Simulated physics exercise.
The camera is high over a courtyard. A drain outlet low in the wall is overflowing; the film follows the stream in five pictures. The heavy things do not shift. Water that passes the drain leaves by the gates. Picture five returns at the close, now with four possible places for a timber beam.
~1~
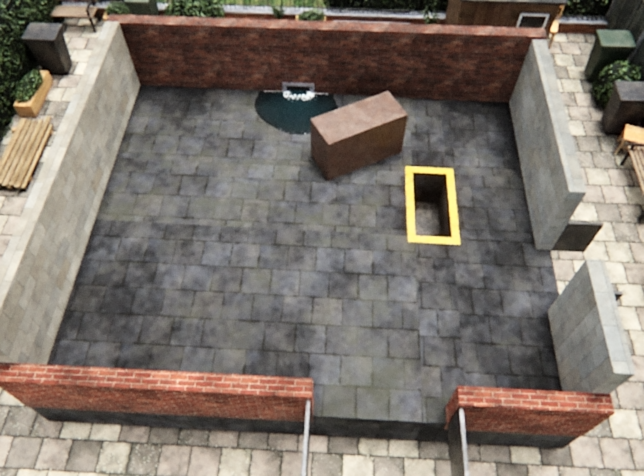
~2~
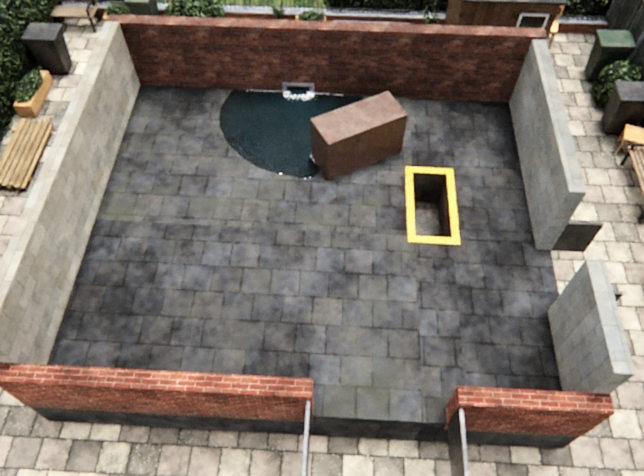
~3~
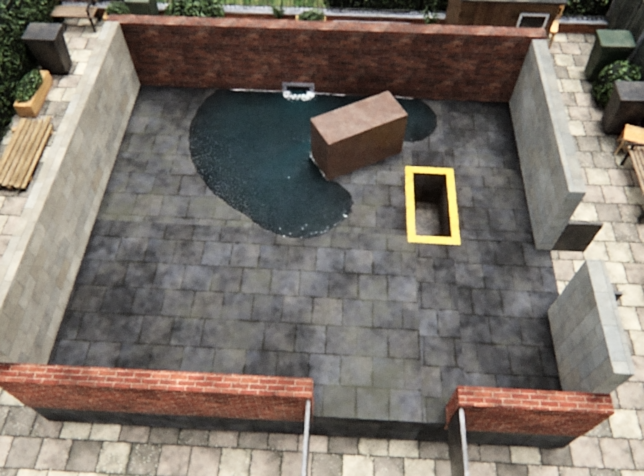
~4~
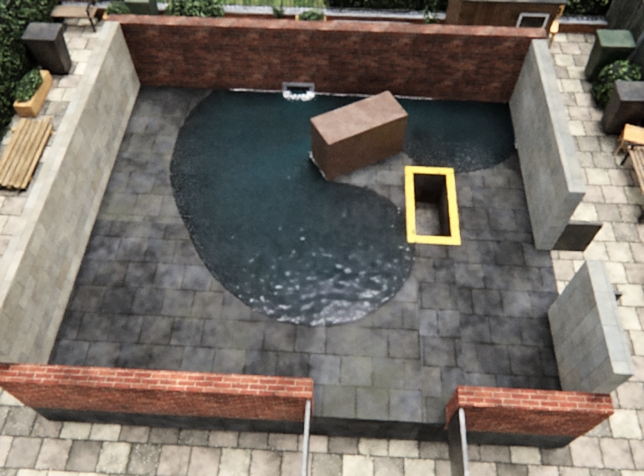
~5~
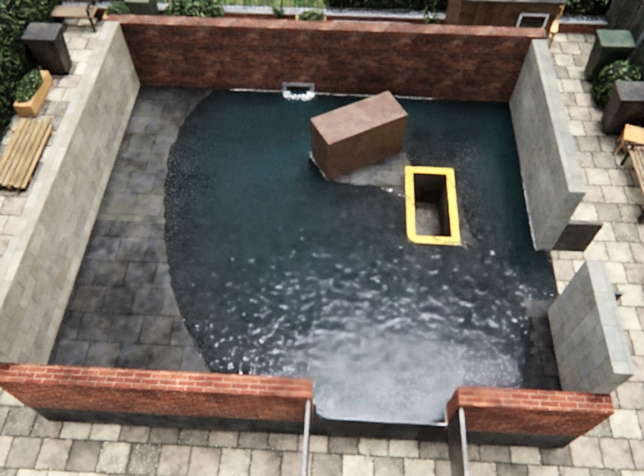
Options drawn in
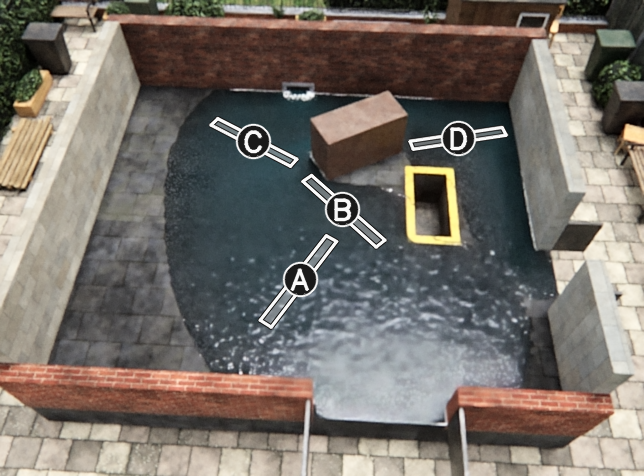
Dark water spreads across the grey paved floor of a walled courtyard, seen from high above by a still camera. A brown block stands near the red brick back wall, a yellow-rimmed rectangular opening lies to its right, and pale walls flank both sides. From a small outlet at the back, the water widens, curls around the block, sweeps forward and right to the front gap, and enters the yellow-rimmed drain.
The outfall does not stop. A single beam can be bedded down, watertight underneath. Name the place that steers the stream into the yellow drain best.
A beats the others.
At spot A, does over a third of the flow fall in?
No, it does not.
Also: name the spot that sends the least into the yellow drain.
Spot B.
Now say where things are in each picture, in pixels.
Outfall at (298, 88); yellow drain at (431, 204); open gate at (380, 403); open gate at (542, 279); front seen at (299, 127), 3 % of the ground wet; yellow drain still dry, in the first picture.
Front seen at (312, 170), 11 % of the ground wet; yellow drain still dry, in the second picture.
Front seen at (318, 230), 21 % of the ground wet; yellow drain still dry, in the third picture.
Front seen at (328, 318), 42 % of the ground wet; yellow drain still dry, in the fourth picture.
Front seen at (525, 340), 69 % of the ground wet; yellow drain taking water, in the fifth picture.
On the marked copy, A from (265, 323) to (331, 238); B from (307, 178) to (380, 243); C from (214, 121) to (293, 162); D from (411, 145) to (504, 131).
With A, about 18 % of the stream goes into the yellow drain, about 82 % out by the gates.
With B, about 8 % of the stream goes into the yellow drain, about 92 % out by the gates.
With C, about 12 % of the stream goes into the yellow drain, about 88 % out by the gates.
With D, about 13 % of the stream goes into the yellow drain, about 85 % out by the gates.
